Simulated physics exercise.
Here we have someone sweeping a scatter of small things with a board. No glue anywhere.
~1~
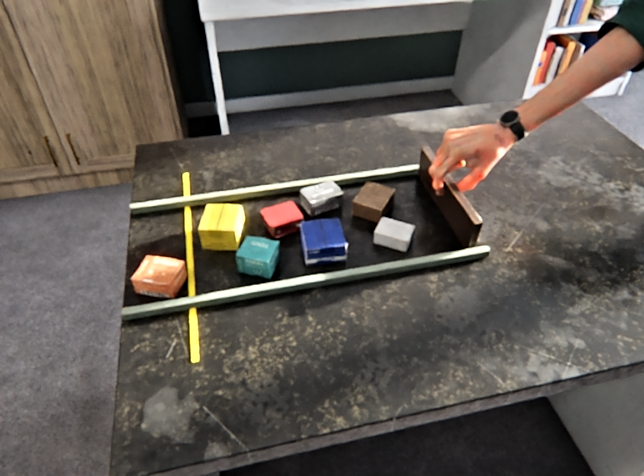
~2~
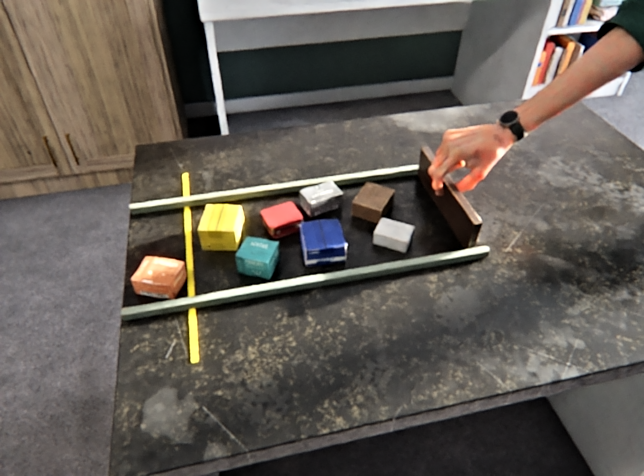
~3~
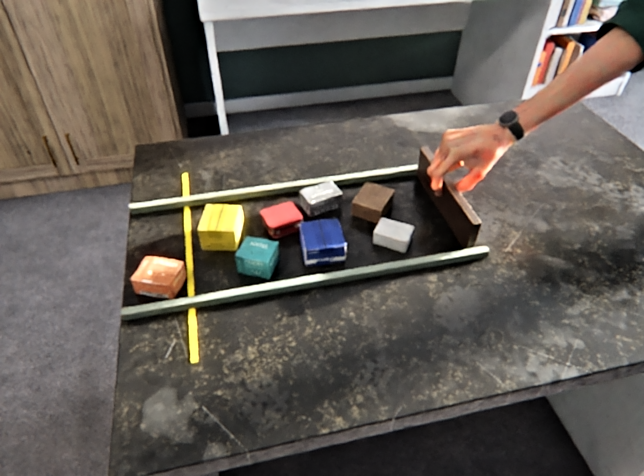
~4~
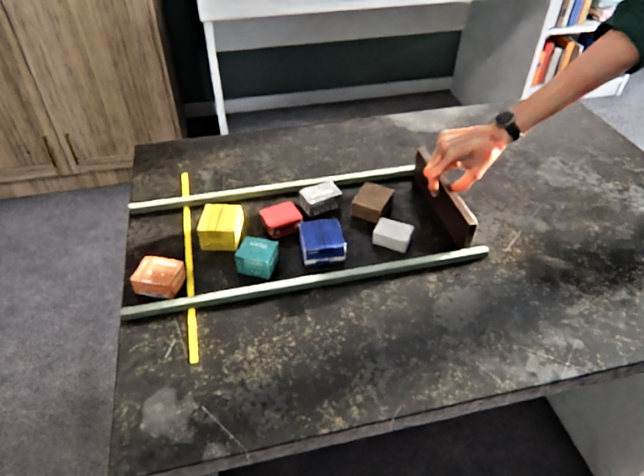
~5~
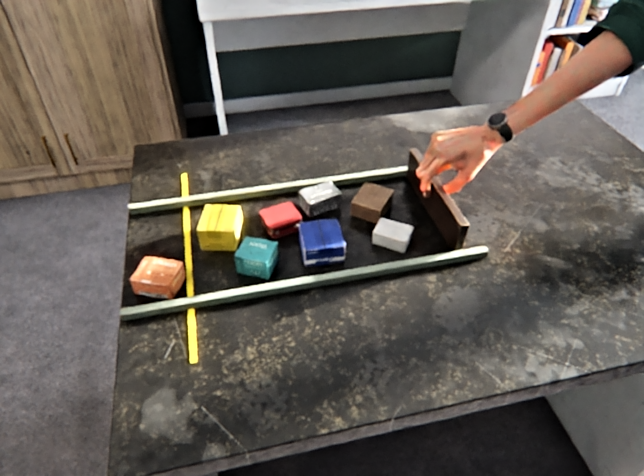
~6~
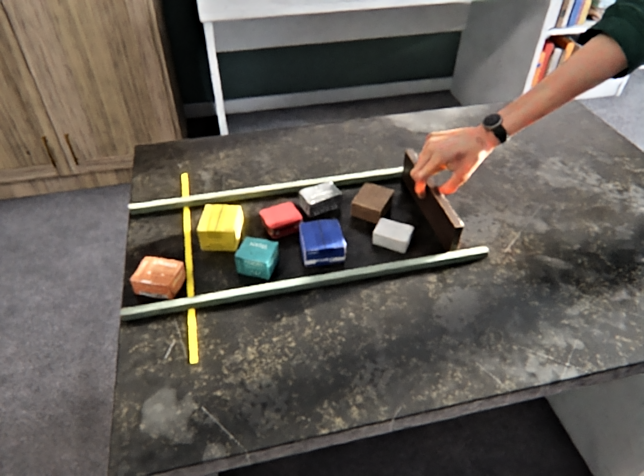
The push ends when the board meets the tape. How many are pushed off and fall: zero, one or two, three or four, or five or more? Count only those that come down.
The number that fall off is three or four.
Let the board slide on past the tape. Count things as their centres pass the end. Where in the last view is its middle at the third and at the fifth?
Its middle is around (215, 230) and later (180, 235).
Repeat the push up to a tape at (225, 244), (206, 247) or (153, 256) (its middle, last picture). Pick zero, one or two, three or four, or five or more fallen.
In that order: Just one or two; either three or four; five or over.
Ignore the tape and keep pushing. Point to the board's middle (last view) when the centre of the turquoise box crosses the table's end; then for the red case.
At (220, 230) for the turquoise box; at (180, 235) for the red case.
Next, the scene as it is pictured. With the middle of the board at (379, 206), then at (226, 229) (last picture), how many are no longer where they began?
3 and 8.
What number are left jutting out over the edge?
That would be 2.
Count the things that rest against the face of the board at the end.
The number is 3.
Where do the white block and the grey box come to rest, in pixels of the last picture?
First (170, 282), then (165, 217).
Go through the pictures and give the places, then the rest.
In the first frame, orange box (160, 277); yellow box (223, 227); turquoise box (259, 257); board (447, 196); tape (190, 250).
In the second frame, yellow box (222, 228); brown block (373, 203).
In the third frame, turquoise box (258, 257); red case (282, 221).
In the fourth frame, orange box (159, 277); blue box (322, 242).
In the fifth frame, yellow box (221, 228); white block (393, 235).
In the sixth frame, orange box (159, 278); yellow box (221, 228); turquoise box (257, 258); board (429, 199); tape (188, 250).
A little later, none off yet; orange box at rest near (159, 278); yellow box at rest near (221, 228); turquoise box at rest near (257, 258).
Next, none off yet; orange box shifted about its own width near (133, 279); yellow box shifted about its own width near (184, 232); turquoise box shifted well along near (175, 270).
When it is over, the number that fall off is three or four; down, turquoise box, yellow box and orange box.
